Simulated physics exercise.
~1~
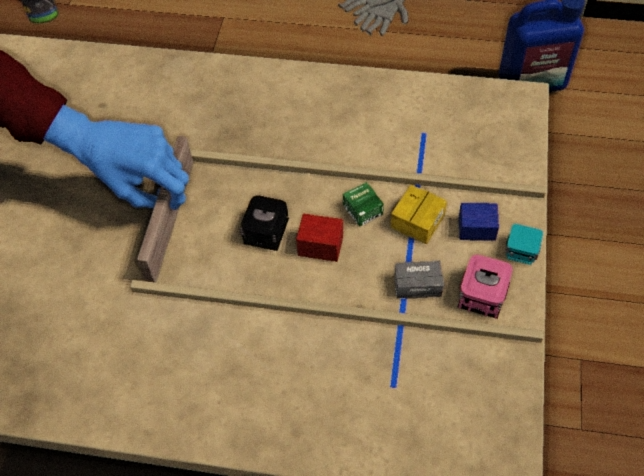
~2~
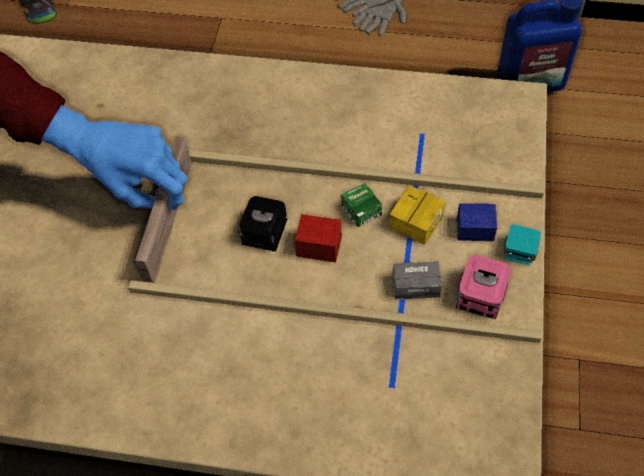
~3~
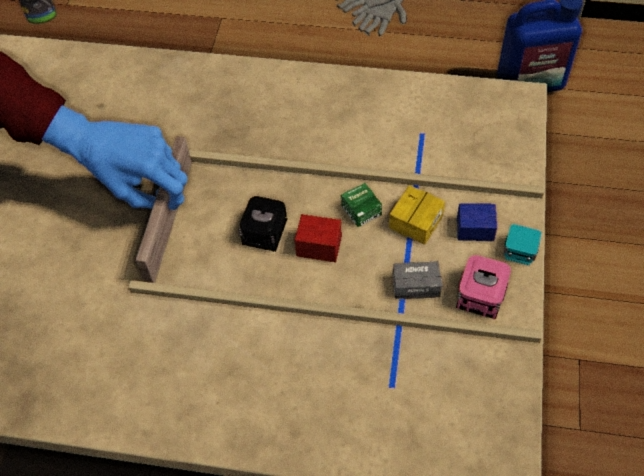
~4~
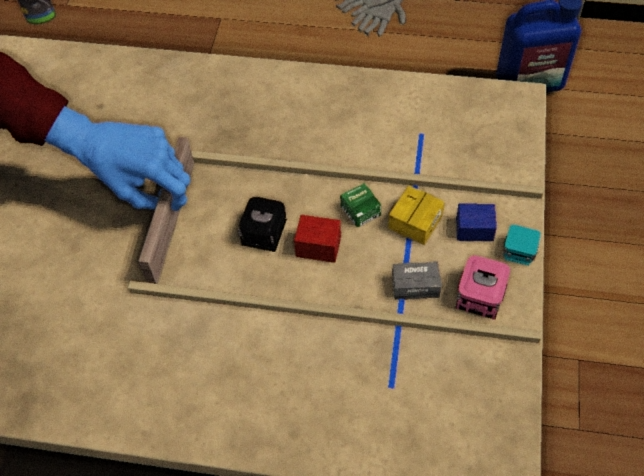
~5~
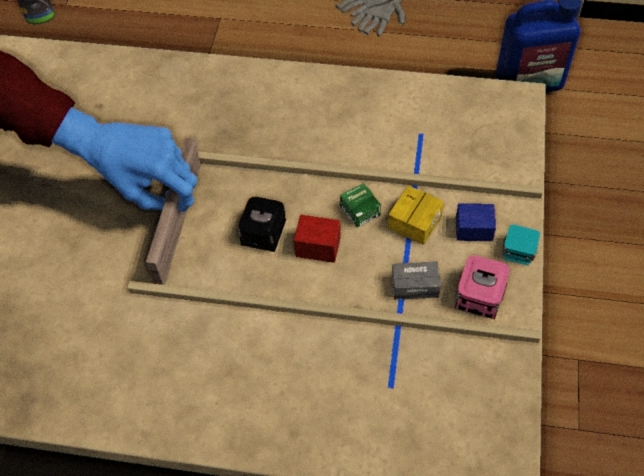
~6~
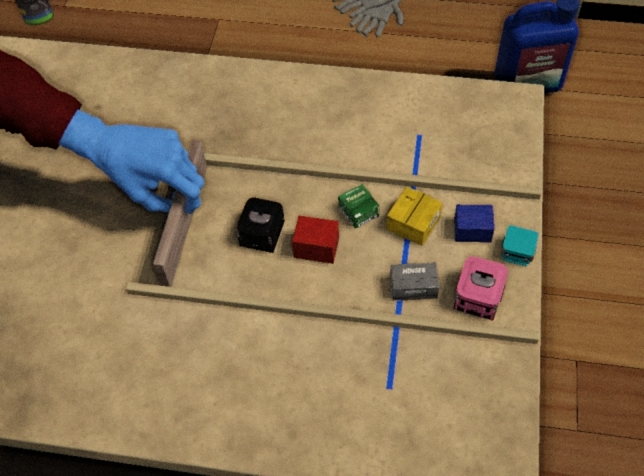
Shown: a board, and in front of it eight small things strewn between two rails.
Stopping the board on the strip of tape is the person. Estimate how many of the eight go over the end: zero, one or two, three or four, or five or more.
Count off: Nothing.
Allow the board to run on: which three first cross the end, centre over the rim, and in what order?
First the turquoise case, then the blue block, then the pink case.
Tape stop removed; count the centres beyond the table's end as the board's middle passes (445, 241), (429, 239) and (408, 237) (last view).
In order, that gives 2, then 1, then 0.
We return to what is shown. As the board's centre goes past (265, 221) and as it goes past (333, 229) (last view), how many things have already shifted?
At that stage 2; at the next, 3.
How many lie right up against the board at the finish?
The count in contact is 3.
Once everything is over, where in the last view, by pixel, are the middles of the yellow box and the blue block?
Near (466, 216) and (506, 225).
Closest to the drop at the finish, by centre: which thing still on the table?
Foremost is the turquoise case.
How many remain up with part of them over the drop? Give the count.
I'd put it at 1.
Soon after, none off yet; turquoise case at rest near (519, 246); pink case at rest near (481, 287); blue block at rest near (474, 223).
At rest, the number that fall off is zero.
